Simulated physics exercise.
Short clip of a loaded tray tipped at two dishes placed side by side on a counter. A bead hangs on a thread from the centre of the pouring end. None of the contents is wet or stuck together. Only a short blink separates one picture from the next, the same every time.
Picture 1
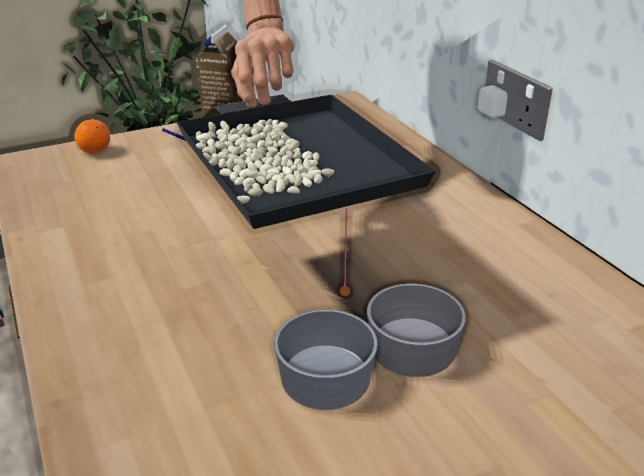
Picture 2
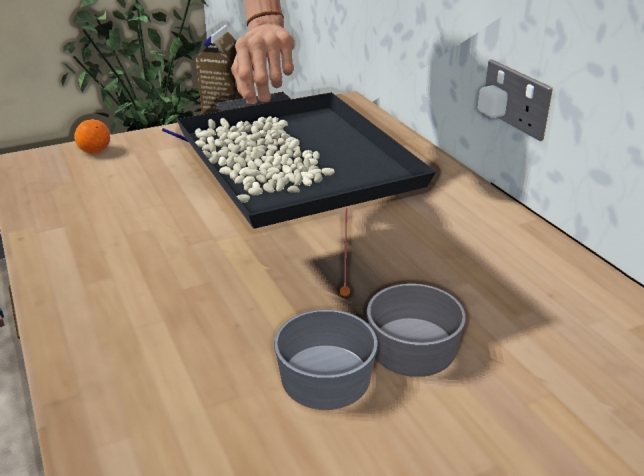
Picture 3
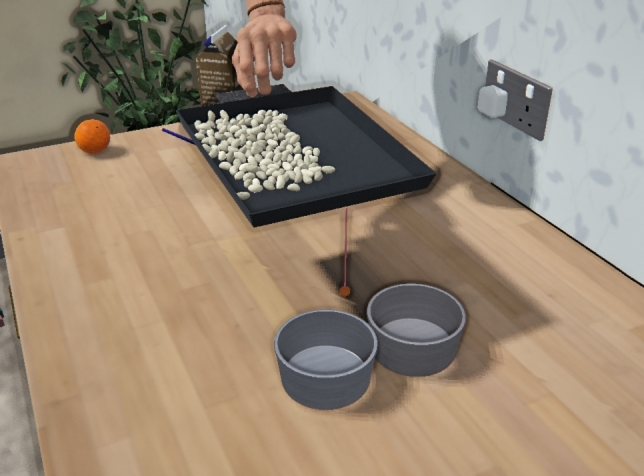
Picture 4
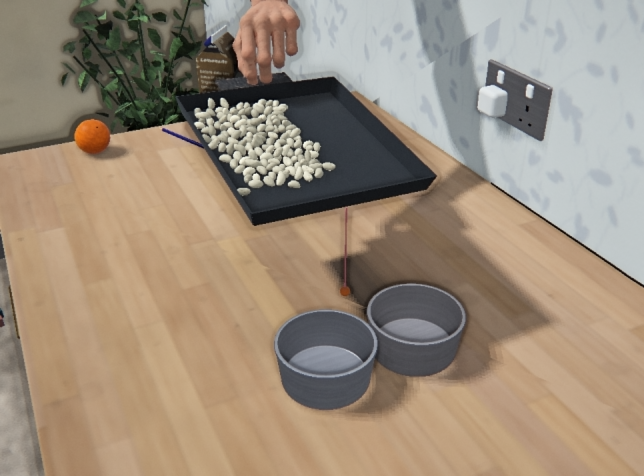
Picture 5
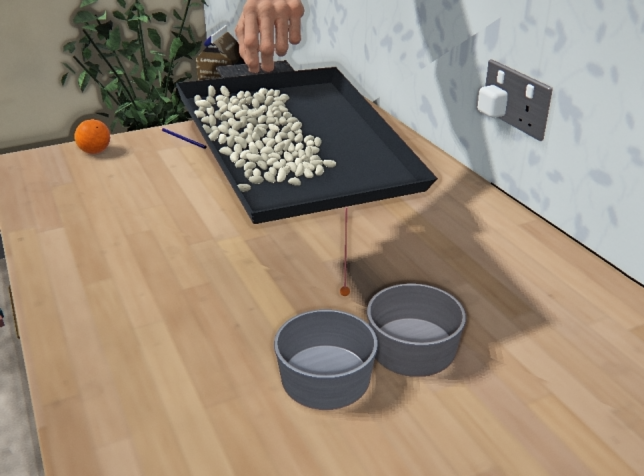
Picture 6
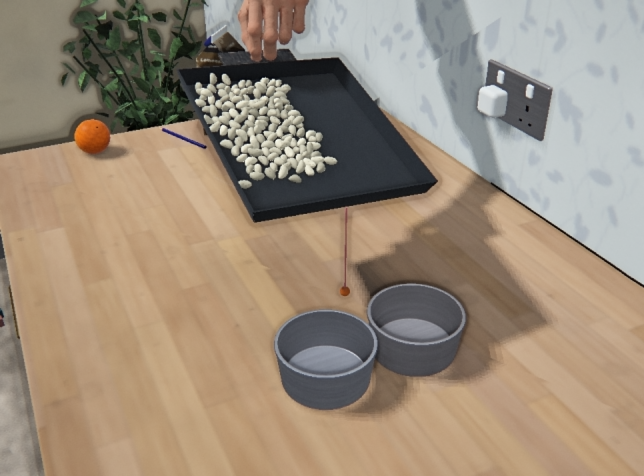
A hand gradually raises the far end of a dark tray of white beans.
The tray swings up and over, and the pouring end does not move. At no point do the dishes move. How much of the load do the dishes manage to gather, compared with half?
They gather more than half of it.
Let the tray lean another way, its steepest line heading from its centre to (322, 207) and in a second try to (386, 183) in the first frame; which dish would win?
One gives the leftmost dish and two gives the rightmost dish.
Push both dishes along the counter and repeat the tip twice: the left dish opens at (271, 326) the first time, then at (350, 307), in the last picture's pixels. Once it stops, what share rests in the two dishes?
It comes to roughly 20 per cent in one try and roughly 60 per cent in the next.
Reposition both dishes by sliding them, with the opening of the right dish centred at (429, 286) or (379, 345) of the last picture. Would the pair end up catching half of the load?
Past half, then shy of half.
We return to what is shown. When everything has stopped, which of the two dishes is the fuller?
Fuller side: Right of the pair.
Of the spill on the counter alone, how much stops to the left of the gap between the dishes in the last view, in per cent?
Left share: Some 0 per cent.
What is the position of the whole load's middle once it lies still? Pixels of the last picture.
The centre settles at about (421, 341).
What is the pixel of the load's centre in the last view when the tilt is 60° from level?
The load is centred around (363, 183).
Soon after the last picture, tray tipped steeply; nearly all on the tray; a stray few in the right dish; a stray few outside both; a small part in the air.
A little later, tray tipped right over; about a third on the tray; a stray few in the left dish; about a quarter in the right dish; a small part outside both; about a quarter in the air.
Later still, tray tipped past a quarter turn; a small part in the left dish; about two thirds in the right dish; about a quarter outside both.
At rest, tray tipped past a quarter turn; a small part in the left dish; about two thirds in the right dish; about a quarter outside both.
